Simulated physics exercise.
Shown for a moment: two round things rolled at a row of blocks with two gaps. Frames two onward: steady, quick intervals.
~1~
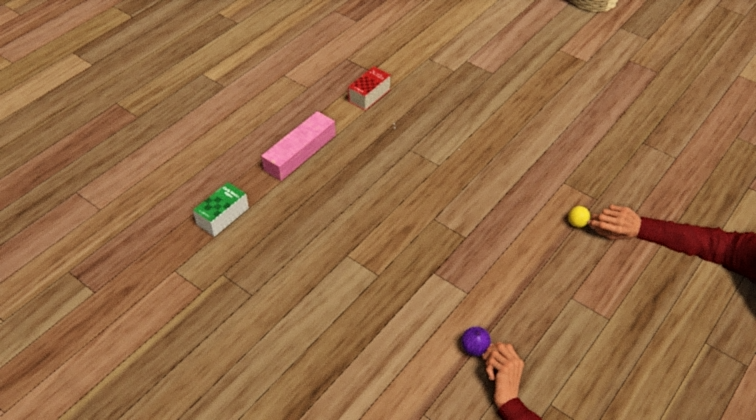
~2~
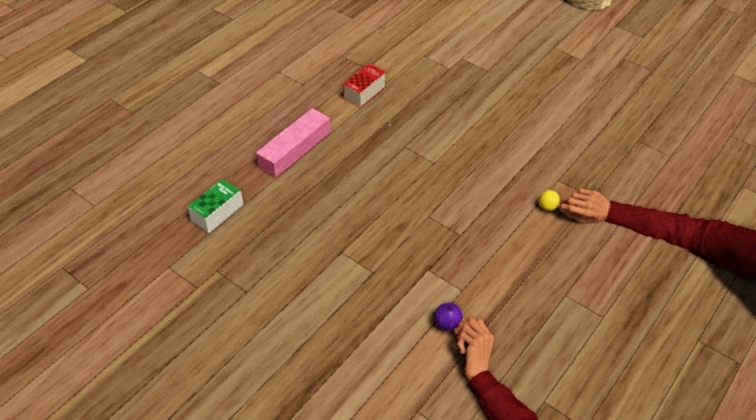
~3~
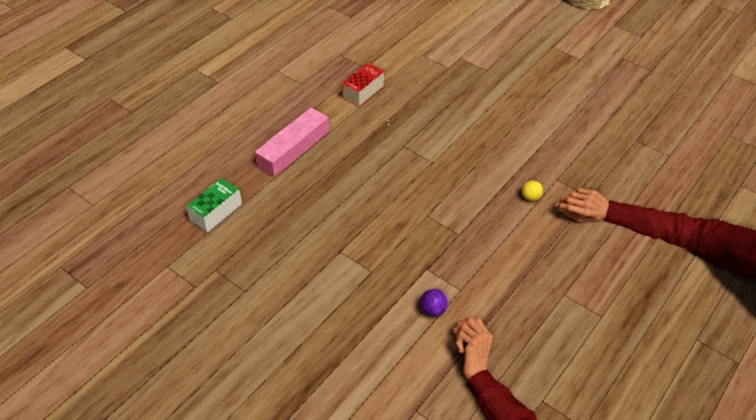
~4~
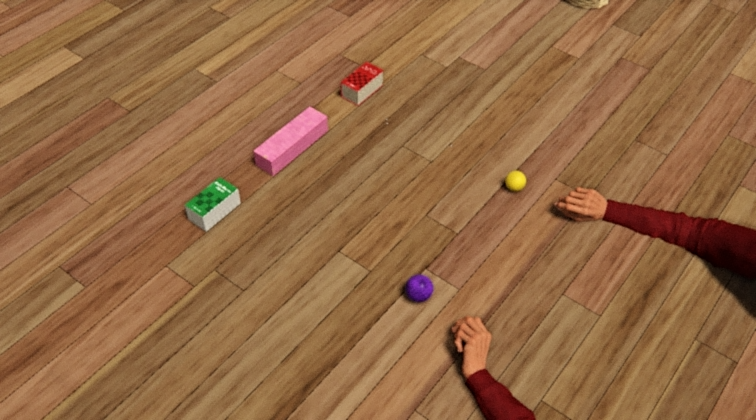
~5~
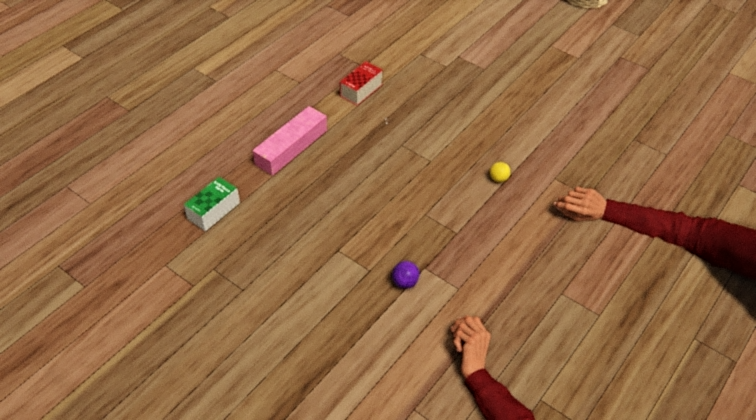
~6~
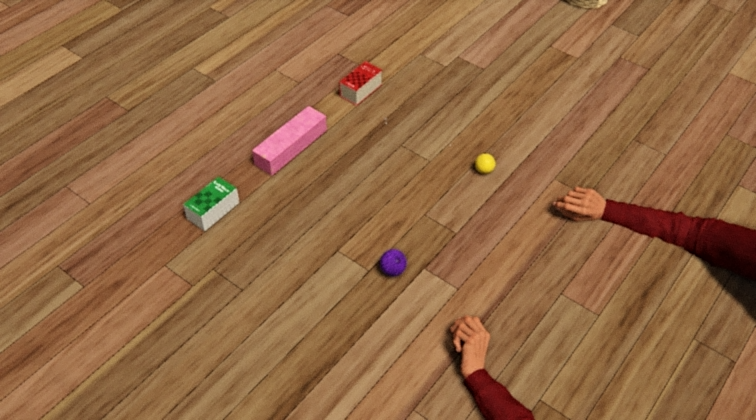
We see two red-sleeved arms at the right release a purple ball and a yellow ball, which roll up and left across a wooden floor, drawing nearer a spaced row of green, pink and red blocks.
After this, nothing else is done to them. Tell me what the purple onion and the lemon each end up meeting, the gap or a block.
At the end, the purple onion will probably have its path cut off, the lemon will probably have its path cut off.
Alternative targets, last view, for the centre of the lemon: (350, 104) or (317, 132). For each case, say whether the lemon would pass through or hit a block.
The lemon gets past; strikes a block.
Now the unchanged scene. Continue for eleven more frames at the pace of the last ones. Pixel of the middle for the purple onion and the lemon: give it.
By then the purple onion sits at pixel (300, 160) while the lemon sits at pixel (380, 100).
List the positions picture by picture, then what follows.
In the first picture, purple onion (476, 341) under the hand; lemon (579, 217) under the hand; red book (370, 88).
In the second picture, purple onion (449, 316); lemon (549, 200).
In the third picture, purple onion (434, 302); lemon (532, 191).
In the fourth picture, purple onion (419, 288); lemon (516, 181).
In the fifth picture, purple onion (406, 275); lemon (500, 172).
In the sixth picture, purple onion (393, 263); lemon (485, 164); pink block (291, 140).
Then, 0.28 s past the last view, purple onion heading on near (316, 185); lemon heading on near (392, 109).
Then, 0.88 s past the last view, purple onion coming back near (345, 155); lemon coming back near (399, 105).
Finally, the purple onion hits a block; the lemon hits a block.
